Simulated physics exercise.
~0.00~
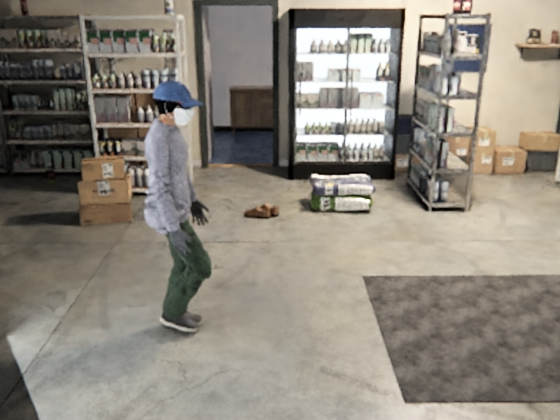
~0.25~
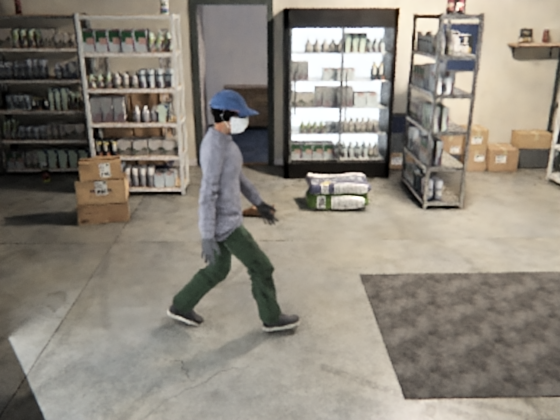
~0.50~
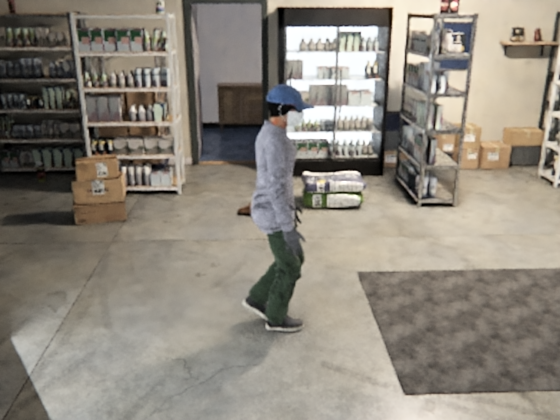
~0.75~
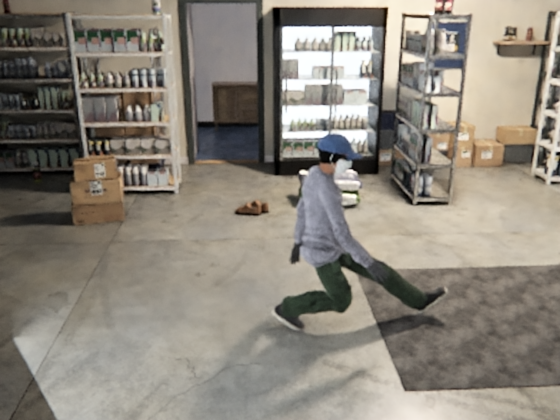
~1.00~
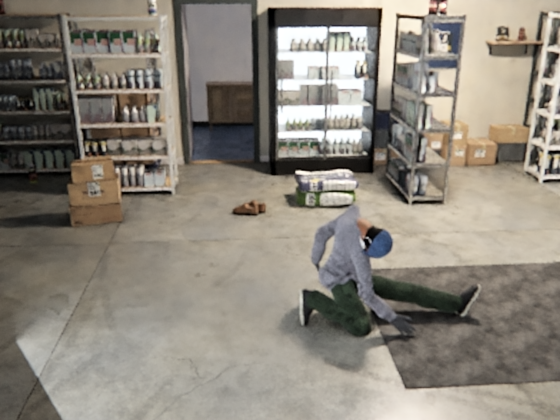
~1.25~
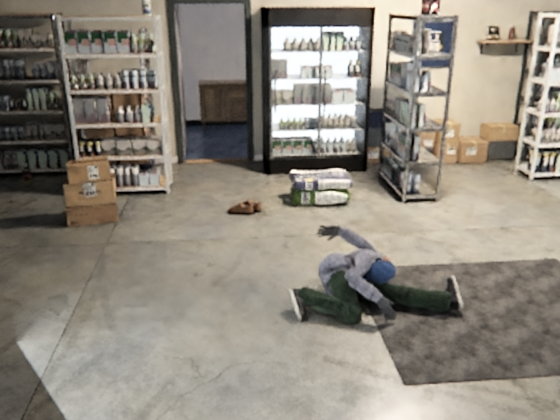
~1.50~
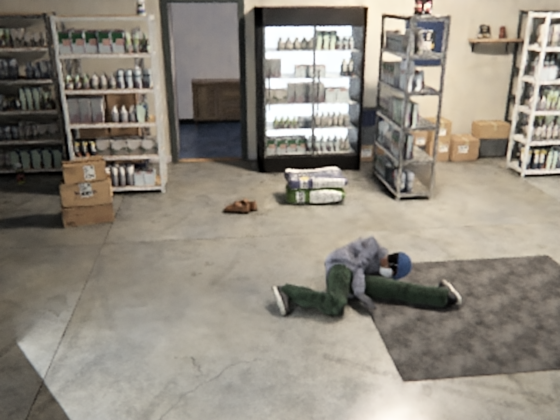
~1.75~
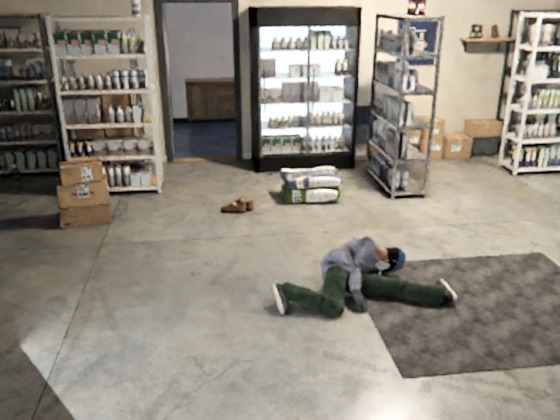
A person in a blue cap, white face mask, grey shirt and green trousers walks rightward across the concrete floor of a storeroom, seen from slightly above as the view drifts gently sideways. Bottle-filled shelves, a lit glass cabinet, cardboard boxes, stacked bags and brown shoes stand behind, with a dark mat at right. Nearing the mat, the walker drops low, one leg stretched forward onto it. The body sinks and folds forward, one arm swinging up behind before coming down. The person ends slumped on the floor, hips just short of the mat's near edge, head over it.
